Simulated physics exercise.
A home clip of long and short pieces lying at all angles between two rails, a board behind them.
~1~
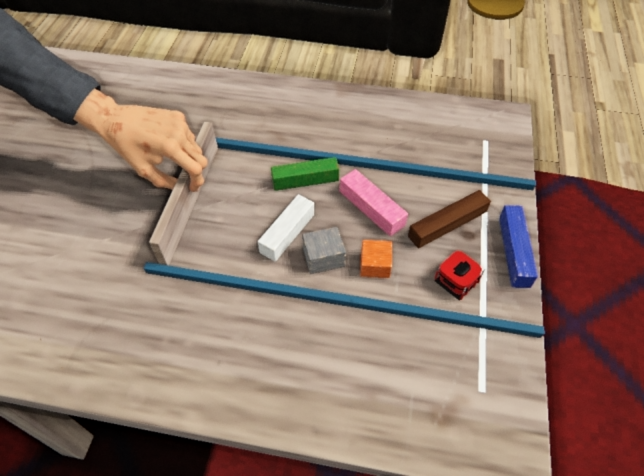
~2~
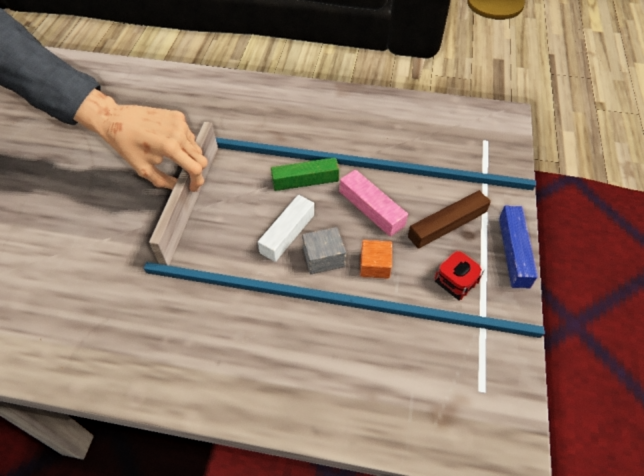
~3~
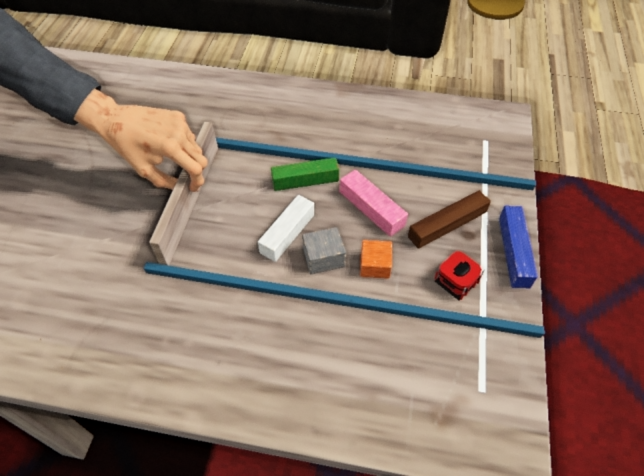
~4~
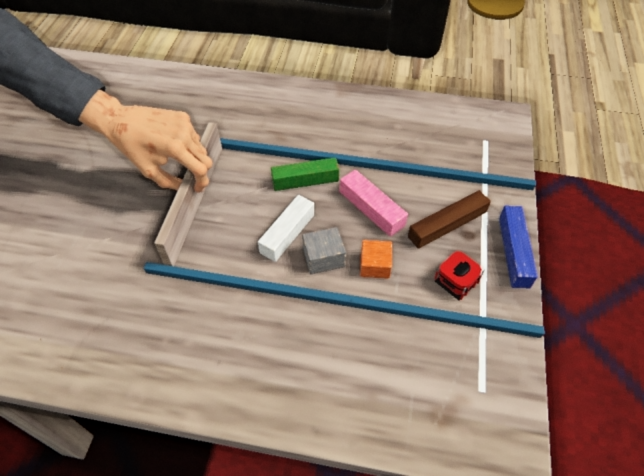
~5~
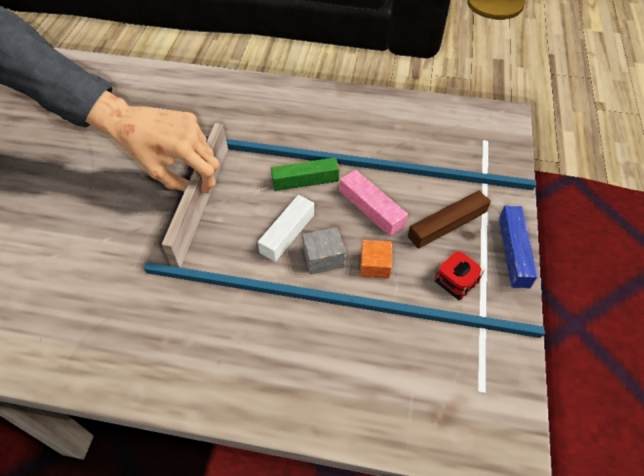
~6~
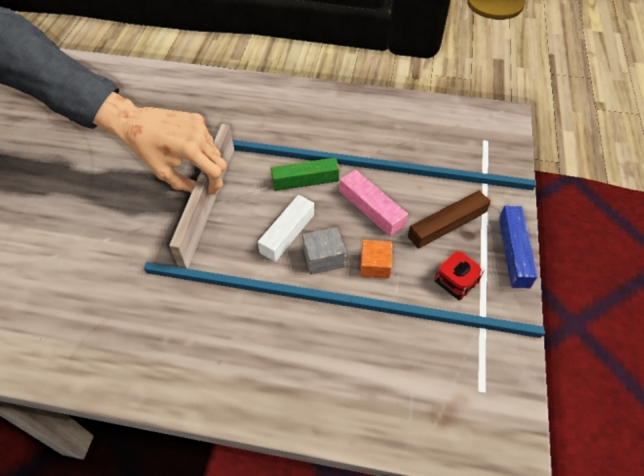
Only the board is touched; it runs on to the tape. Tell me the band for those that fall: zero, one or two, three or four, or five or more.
Here the number that fall off is three or four.
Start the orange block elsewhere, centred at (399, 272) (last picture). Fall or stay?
Then it falls.
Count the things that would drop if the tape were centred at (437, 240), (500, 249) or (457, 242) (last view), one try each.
The counts: 0, 4 and 2.
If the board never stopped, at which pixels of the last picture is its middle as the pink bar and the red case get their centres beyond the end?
For the pink bar at (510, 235), for the red case at (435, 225).
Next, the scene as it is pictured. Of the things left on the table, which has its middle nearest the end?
The brown stick ends nearest.
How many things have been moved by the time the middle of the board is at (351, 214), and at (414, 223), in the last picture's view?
At the one place 6, at the other 8.
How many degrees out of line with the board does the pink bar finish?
Some 0 degrees.
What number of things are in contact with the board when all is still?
It touches 2.
Early on, none off yet; blue bar at rest near (517, 246); red case at rest near (459, 275); brown stick moving near (453, 223).
Finally, the number that fall off is three or four; lost, orange block, red case and blue bar.
